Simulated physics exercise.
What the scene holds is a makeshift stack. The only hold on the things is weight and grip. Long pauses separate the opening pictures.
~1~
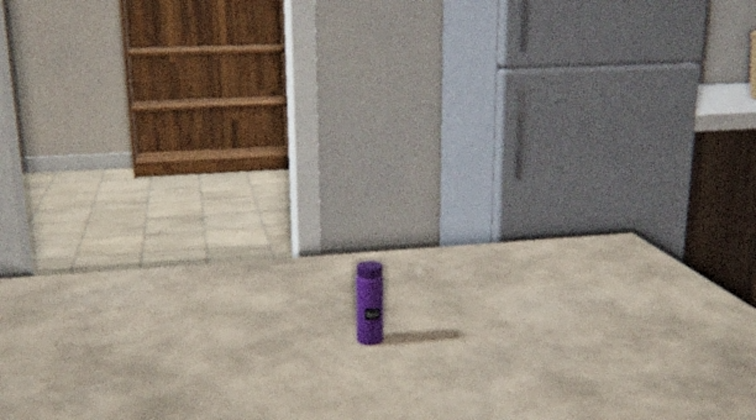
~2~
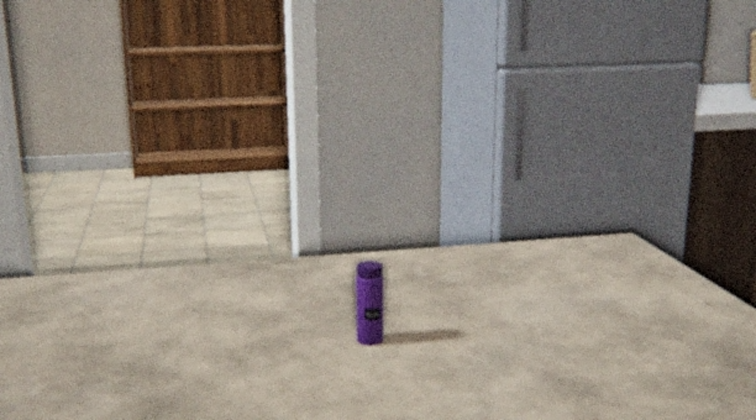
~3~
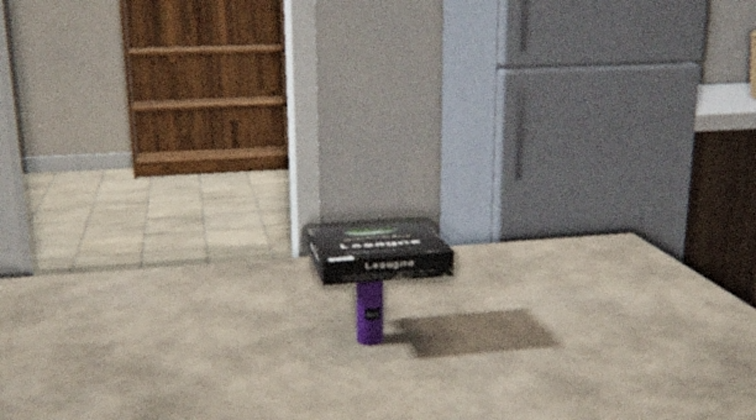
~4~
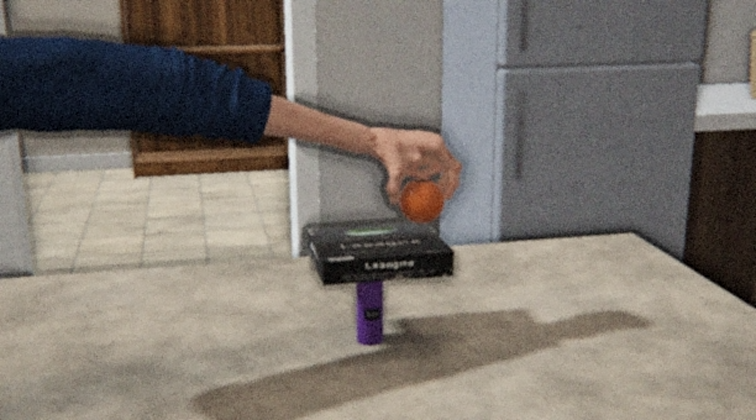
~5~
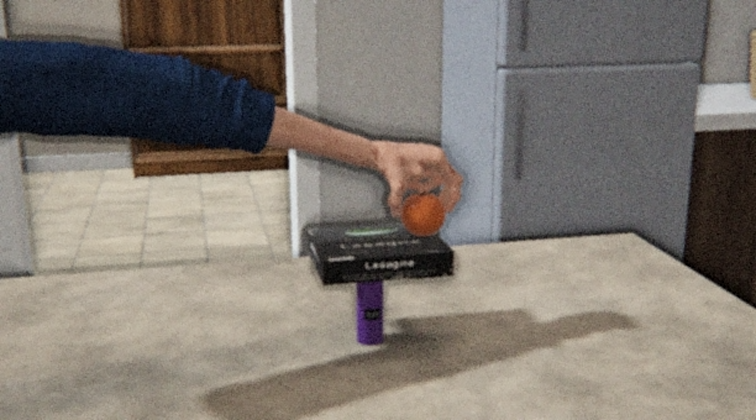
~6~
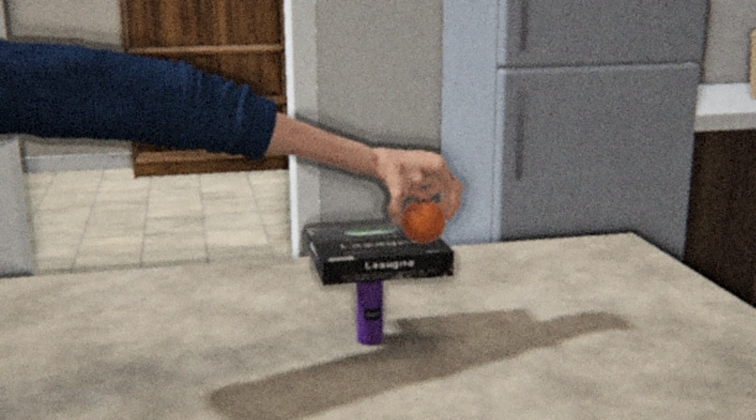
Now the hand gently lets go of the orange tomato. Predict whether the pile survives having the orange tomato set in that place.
I expect the stack to come down, at least in part.
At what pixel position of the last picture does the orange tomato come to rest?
Roughly pixel (482, 322) in the last picture.
Then, 0.30 s on from there, orange tomato now fallen; black packet turned 41° from how it was put.
Then, 0.40 s on from there, black packet now fallen.
Then, 0.60 s on from there, things are still on the move.
Then, 0.70 s on from there, orange tomato resting near (478, 324).
In the end, fallen, black packet and orange tomato; purple shaker unmoved. At the end, from the last picture's camera, orange tomato near (482, 322). The stack gives way.
